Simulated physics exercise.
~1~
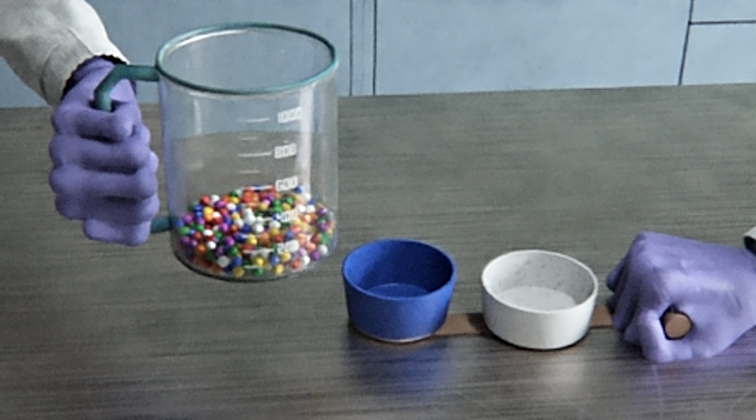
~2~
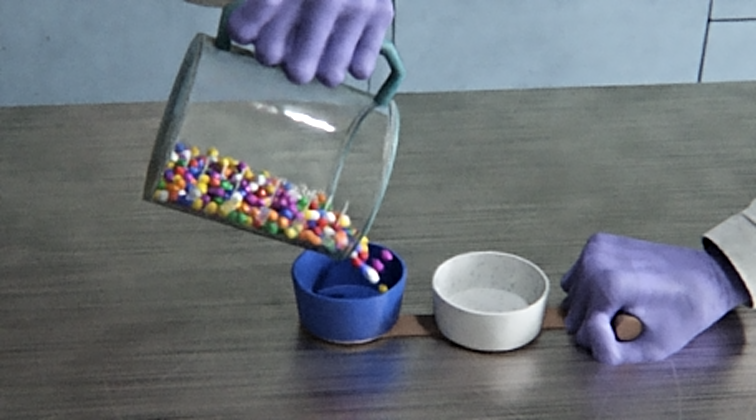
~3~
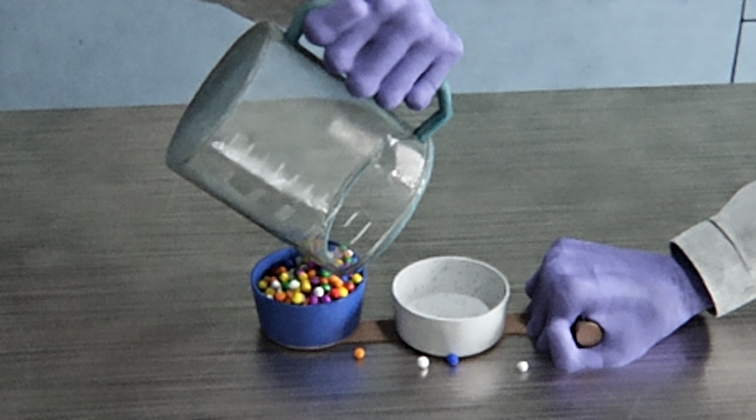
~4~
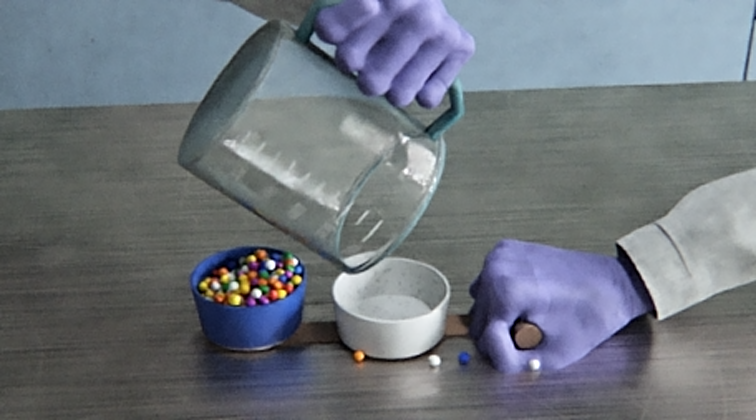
On a dark table, gloved hands pour beads into a blue dish, spilling a few.
